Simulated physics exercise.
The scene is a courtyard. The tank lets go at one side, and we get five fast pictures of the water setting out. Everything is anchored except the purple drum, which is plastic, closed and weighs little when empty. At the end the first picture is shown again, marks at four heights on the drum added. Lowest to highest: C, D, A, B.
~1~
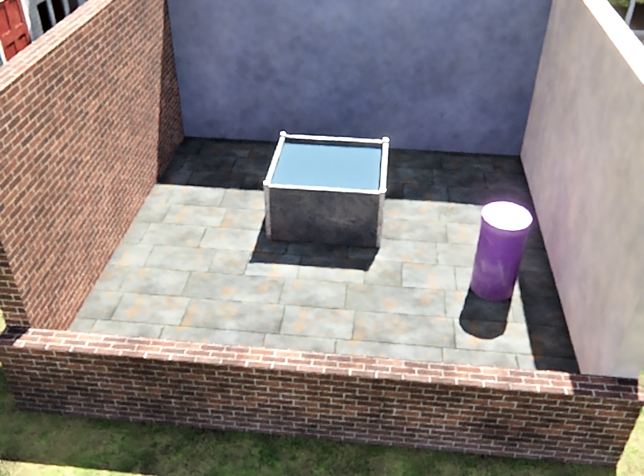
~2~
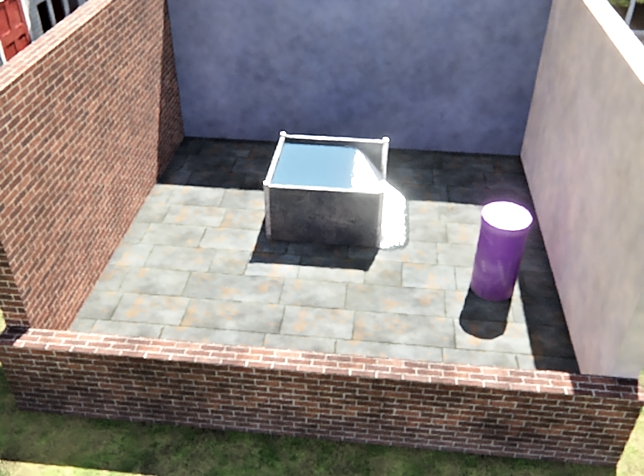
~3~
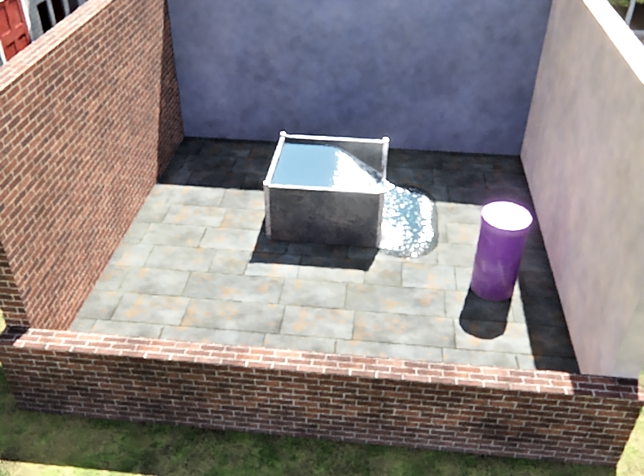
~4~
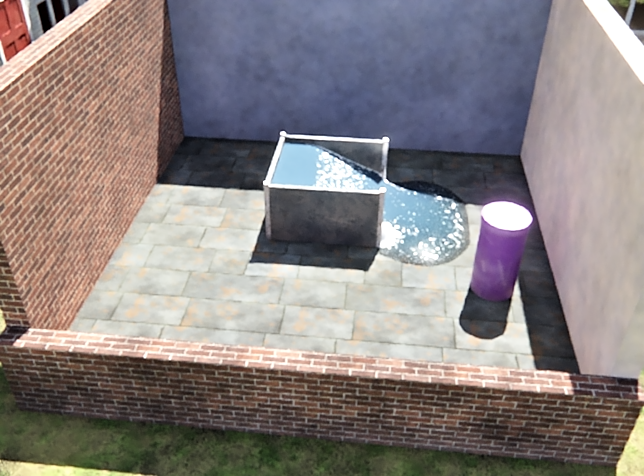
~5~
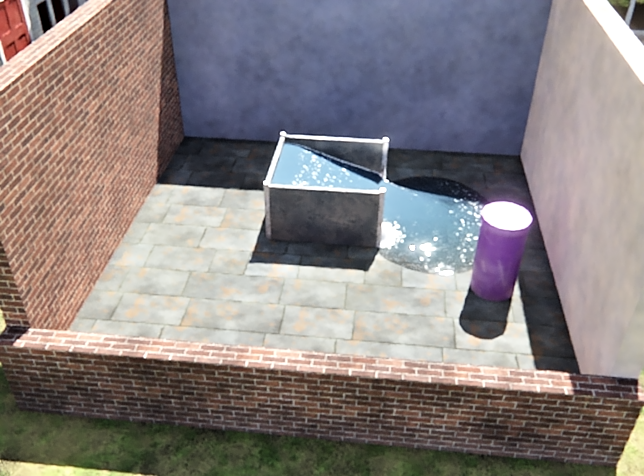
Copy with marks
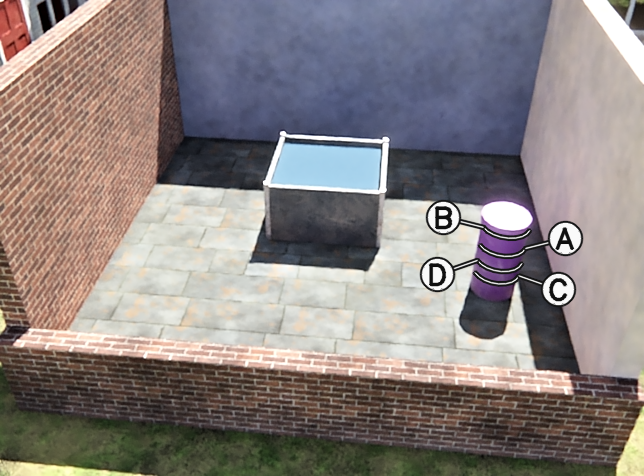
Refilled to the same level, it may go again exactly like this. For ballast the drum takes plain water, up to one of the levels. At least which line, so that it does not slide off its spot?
C.
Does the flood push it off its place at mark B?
No, not at all.
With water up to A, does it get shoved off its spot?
No.
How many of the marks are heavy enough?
All of the four.
In white, A at (504, 256); B at (508, 238); C at (498, 283); D at (501, 271); from the bottom up C, D, A, B.
For mark A, it does not move.
For mark B, it does not move.
For mark C, it does not move.
For mark D, it does not move.
